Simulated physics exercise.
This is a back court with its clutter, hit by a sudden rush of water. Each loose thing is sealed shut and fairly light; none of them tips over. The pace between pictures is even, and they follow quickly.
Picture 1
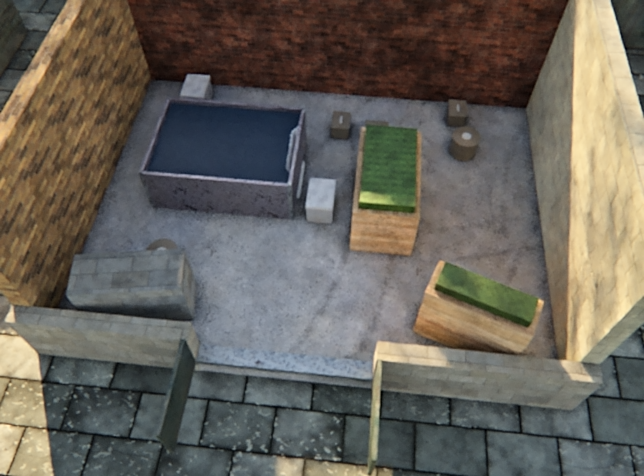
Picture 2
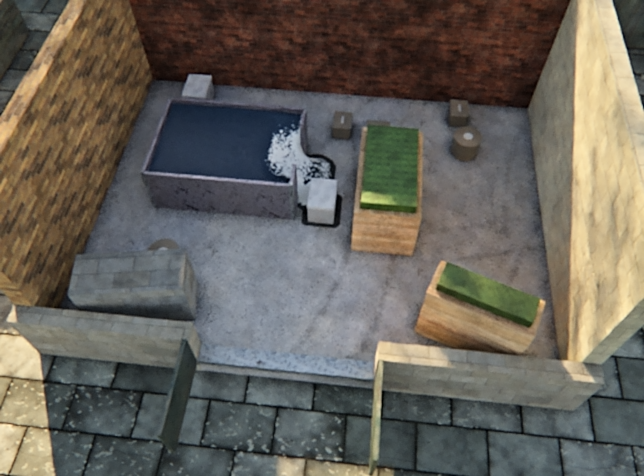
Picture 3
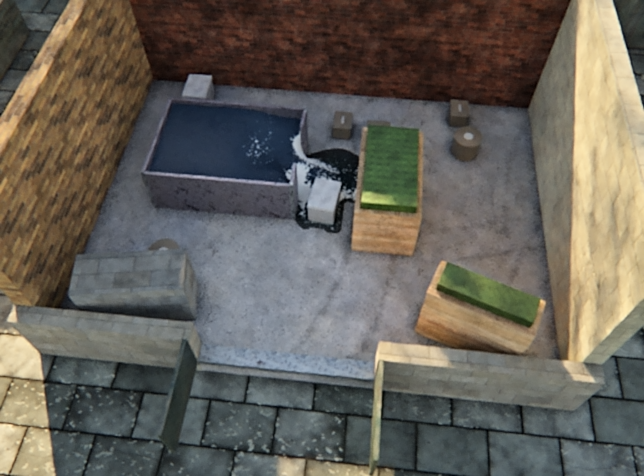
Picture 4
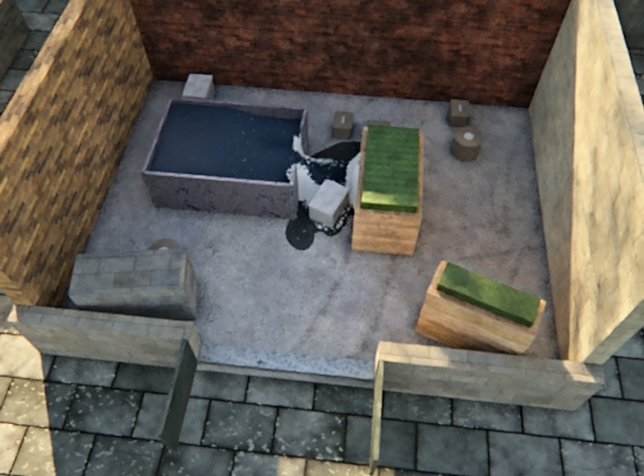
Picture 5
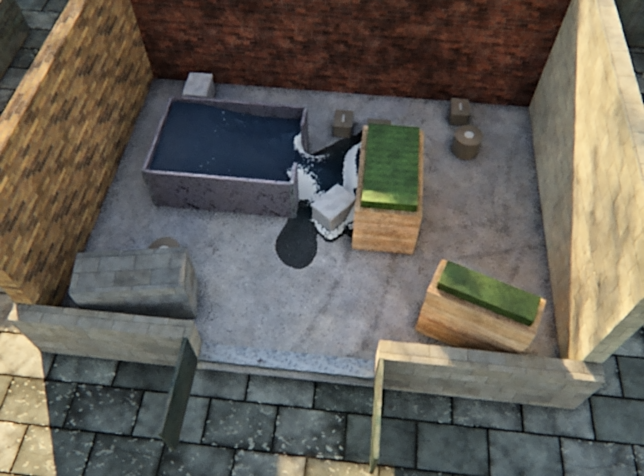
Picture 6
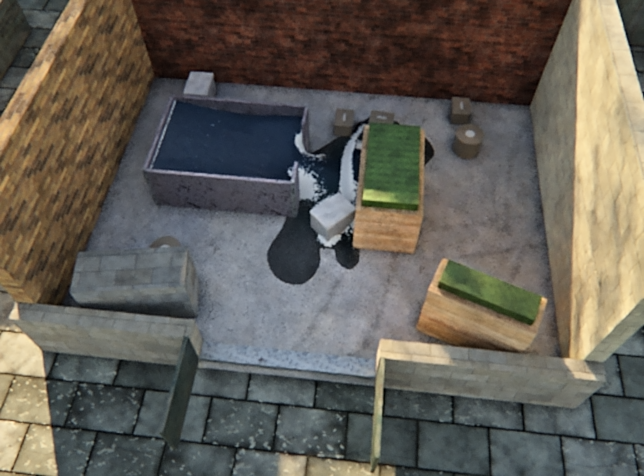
Water bursting from the right side of a raised stone pool, pushing a pale block toward a grass-topped box and spreading across the courtyard.
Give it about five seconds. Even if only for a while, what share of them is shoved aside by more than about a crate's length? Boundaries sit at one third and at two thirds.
The share is one third to two thirds.
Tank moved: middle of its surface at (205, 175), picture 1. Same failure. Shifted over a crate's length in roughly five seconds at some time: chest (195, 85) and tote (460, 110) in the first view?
One by one, the first came up short and the second went the full distance.
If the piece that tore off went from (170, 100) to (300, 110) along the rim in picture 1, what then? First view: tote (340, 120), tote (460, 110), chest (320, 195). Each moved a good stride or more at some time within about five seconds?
In turn: Moved that far, moved that far, stayed within it.
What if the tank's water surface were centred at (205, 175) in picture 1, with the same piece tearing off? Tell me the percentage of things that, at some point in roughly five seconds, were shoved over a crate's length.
My answer would be about 50 in a hundred.
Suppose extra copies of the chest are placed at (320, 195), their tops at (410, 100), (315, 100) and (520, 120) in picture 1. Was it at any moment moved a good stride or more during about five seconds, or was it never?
Sequence: Travels that far, doesn't go far, travels that far.
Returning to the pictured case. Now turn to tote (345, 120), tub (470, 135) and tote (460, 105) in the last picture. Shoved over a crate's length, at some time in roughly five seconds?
Tally in given order: The full distance / less than that / the full distance.
A moment on, 2 of 8 are well off their spots; 0 afloat.
Next, 4 of 8 are well off their spots; 2 afloat.
Later, 4 of 8 are well off their spots; 1 afloat.
In the end, 4 of 8 are well off their spots, and 4 have been at some point; 1 afloat.
